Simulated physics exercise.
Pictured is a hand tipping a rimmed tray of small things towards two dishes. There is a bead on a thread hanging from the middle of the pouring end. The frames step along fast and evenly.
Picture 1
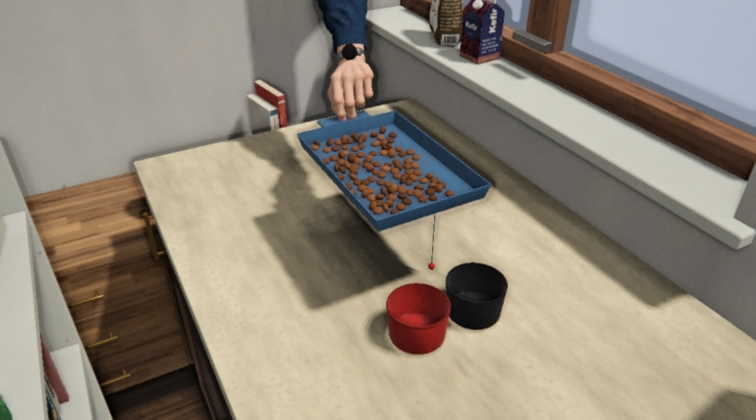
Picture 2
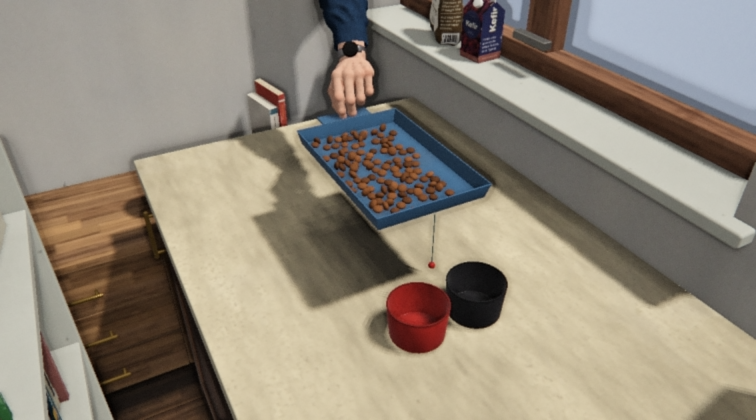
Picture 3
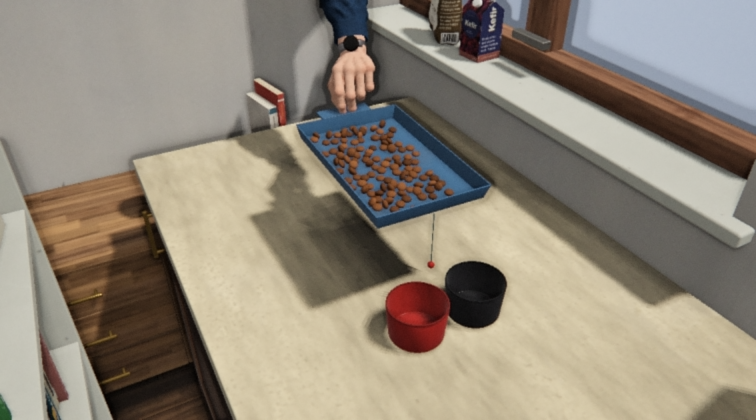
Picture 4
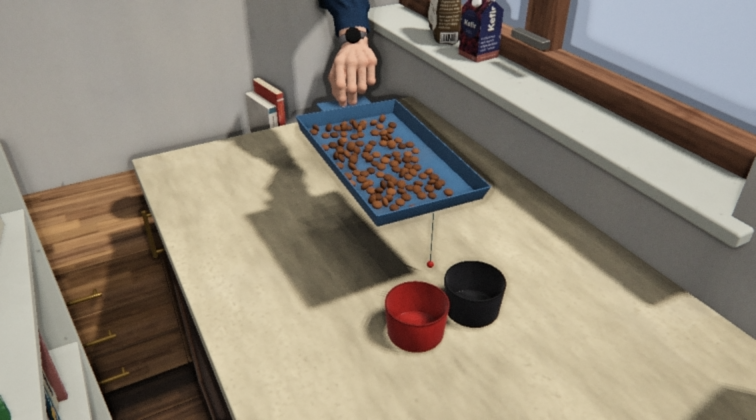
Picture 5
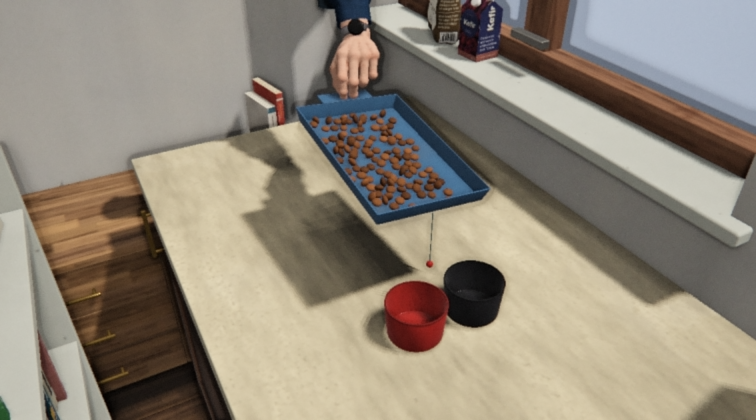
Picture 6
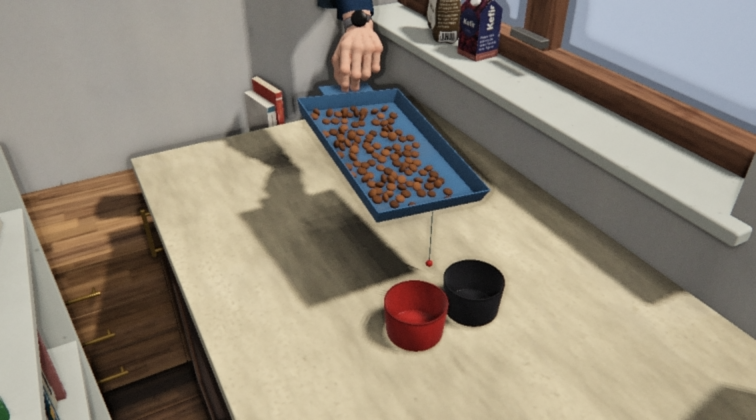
The footage shows a hand holding a blue rimmed tray of small brown pieces above a countertop, near a red dish and a black dish, gradually raising the tray's handle end slightly while the pieces barely shift.
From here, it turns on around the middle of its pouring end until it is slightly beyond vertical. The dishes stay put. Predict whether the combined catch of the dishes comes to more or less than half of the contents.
The combined catch is less than half.
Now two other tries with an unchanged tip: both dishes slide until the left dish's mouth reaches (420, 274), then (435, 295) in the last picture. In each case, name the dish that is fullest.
One: The dish on the right. Two: The right dish.
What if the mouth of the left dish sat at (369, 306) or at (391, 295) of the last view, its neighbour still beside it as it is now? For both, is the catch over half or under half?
Together the dishes get less than a half first, then less than a half.
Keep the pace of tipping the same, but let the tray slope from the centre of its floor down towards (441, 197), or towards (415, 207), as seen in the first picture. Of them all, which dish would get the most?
1: The dish to the right. 2: The dish to the left.
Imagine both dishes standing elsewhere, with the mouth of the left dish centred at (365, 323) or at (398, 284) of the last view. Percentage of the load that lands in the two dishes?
0 and 60 in a hundred.
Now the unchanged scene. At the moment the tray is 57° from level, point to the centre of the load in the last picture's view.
Roughly at (453, 178).
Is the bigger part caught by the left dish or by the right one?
Answer: The one at right.
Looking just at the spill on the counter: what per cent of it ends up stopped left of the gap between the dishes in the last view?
About 10 percent.
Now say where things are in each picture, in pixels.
The first picture shows corners of the pouring end at (378, 217) and (486, 184), level; middle of the load at (370, 169), bits of dog kibble; left dish at (434, 337); right dish at (493, 313); bead on its thread at (432, 266).
The second picture shows corners of the pouring end at (379, 216) and (486, 183), level; middle of the load at (370, 167).
The third picture shows corners of the pouring end at (379, 214) and (486, 184), tipped barely, lowest at the right corner; middle of the load at (370, 164).
The fourth picture shows corners of the pouring end at (379, 213) and (486, 185), tipped a little, lowest at the right corner; middle of the load at (369, 159).
The fifth picture shows corners of the pouring end at (379, 211) and (485, 187), tipped a little, lowest at the right corner; middle of the load at (370, 155).
The sixth picture shows corners of the pouring end at (380, 209) and (485, 188), tipped a little, lowest at the right corner; middle of the load at (370, 151); left dish at (432, 334); right dish at (491, 310).
Soon, tray tipped steeply; nearly all on the tray; a stray few in the air.
A while on, tray tipped right over; about a quarter on the tray; about a quarter in the right dish; about half outside both; a small part in the air.
Towards the end, tray tipped past a quarter turn; about a quarter in the right dish; most outside both.
Finally, tray tipped past a quarter turn; none in the left dish; about a quarter in the right dish; most outside both.
